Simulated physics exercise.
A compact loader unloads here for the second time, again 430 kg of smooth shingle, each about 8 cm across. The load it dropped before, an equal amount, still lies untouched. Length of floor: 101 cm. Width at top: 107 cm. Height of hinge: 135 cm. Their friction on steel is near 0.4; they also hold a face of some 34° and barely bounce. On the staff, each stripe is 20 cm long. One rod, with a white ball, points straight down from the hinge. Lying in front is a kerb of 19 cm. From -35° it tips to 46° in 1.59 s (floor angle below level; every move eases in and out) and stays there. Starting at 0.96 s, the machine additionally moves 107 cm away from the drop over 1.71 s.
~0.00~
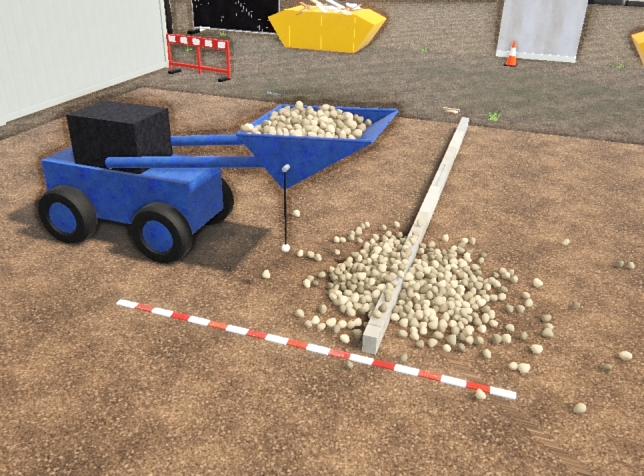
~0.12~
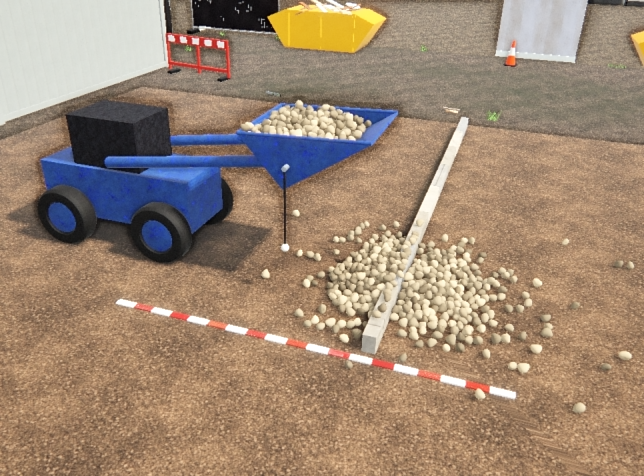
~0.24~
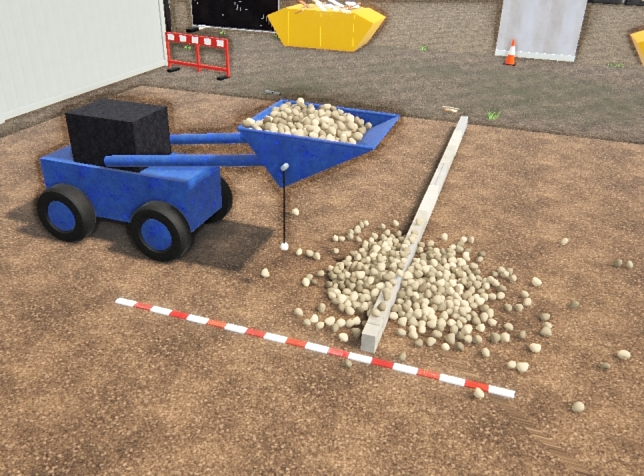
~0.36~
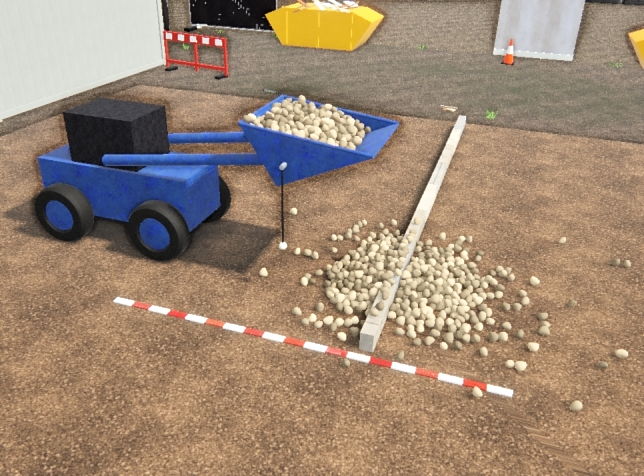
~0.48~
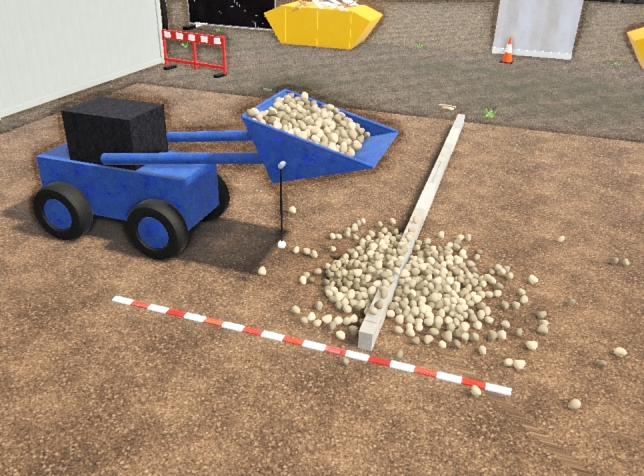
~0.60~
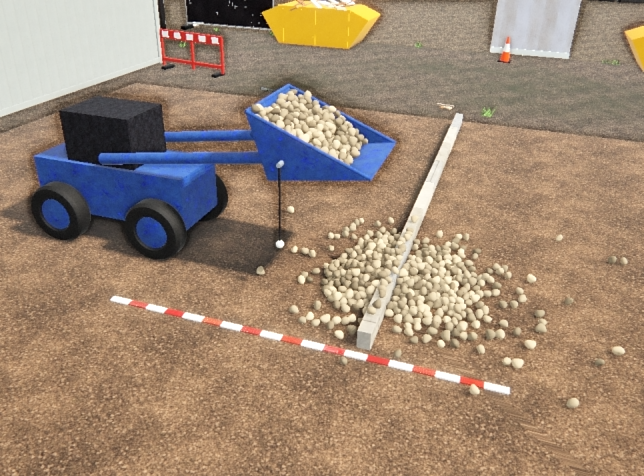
A blue loader with a raised bucket full of pale rounded stones stood beside a scattered heap lying across a kerb, and slowly tilted the bucket's front edge downward as the stones shifted inside.
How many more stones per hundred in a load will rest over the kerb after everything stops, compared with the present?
I would say 3 per hundred.
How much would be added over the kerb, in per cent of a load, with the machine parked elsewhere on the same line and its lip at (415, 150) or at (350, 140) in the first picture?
I'd guess close to 40 per cent first and close to 0 per cent second.
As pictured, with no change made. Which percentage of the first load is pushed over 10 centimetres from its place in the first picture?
Near 10 per cent, I reckon.
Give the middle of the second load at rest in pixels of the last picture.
The middle lies near (345, 258) in the last picture.
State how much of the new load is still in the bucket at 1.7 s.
Some 5 %, roughly, is held.
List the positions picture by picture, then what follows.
In the first picture, lip at (372, 142), floor tilted -35°, highest stones at (316, 111). The earlier load is highest near (397, 266), 25 cm above ground level, 50 % on this side of the kerb, 50 % over the kerb.
In the second picture, the bucket is at -34°, its lip at (372, 144); the top of the load is at (308, 110); the stones move at 0.1 m/s on average.
In the third picture, lip at (373, 149), floor tilted -30°, highest stones at (305, 109); the stones move at 0.2 m/s on average.
In the fourth picture, the bucket is at -24°, its lip at (373, 157); the top of the load is at (289, 108); the stones move at 0.2 m/s on average.
In the fifth picture, lip at (373, 167), floor tilted -17°, highest stones at (291, 100); the stones move at 0.3 m/s on average.
In the sixth picture, the bucket is at -9°, its lip at (371, 179); the top of the load is at (290, 98); the stones move at 0.3 m/s on average.
After 1.2 s the floor is at 33°; in per cent of one load, 94 in the bucket, 57 on this side of the kerb, 50 over the kerb; the foremost stones are at (587, 305).
After 1.7 s the floor is at 46°; in per cent of one load, 7 in the bucket, 141 on this side of the kerb, 52 over the kerb; the foremost stones are at (587, 305).
After 3.1 s the floor is at 46°; in per cent of one load, 0 in the bucket, 147 on this side of the kerb, 54 over the kerb; the foremost stones are at (587, 305).
After 5.8 s the floor is at 46°; in per cent of one load, 0 in the bucket, 147 on this side of the kerb, 54 over the kerb; the foremost stones are at (587, 305). Net gain over the kerb, 3.
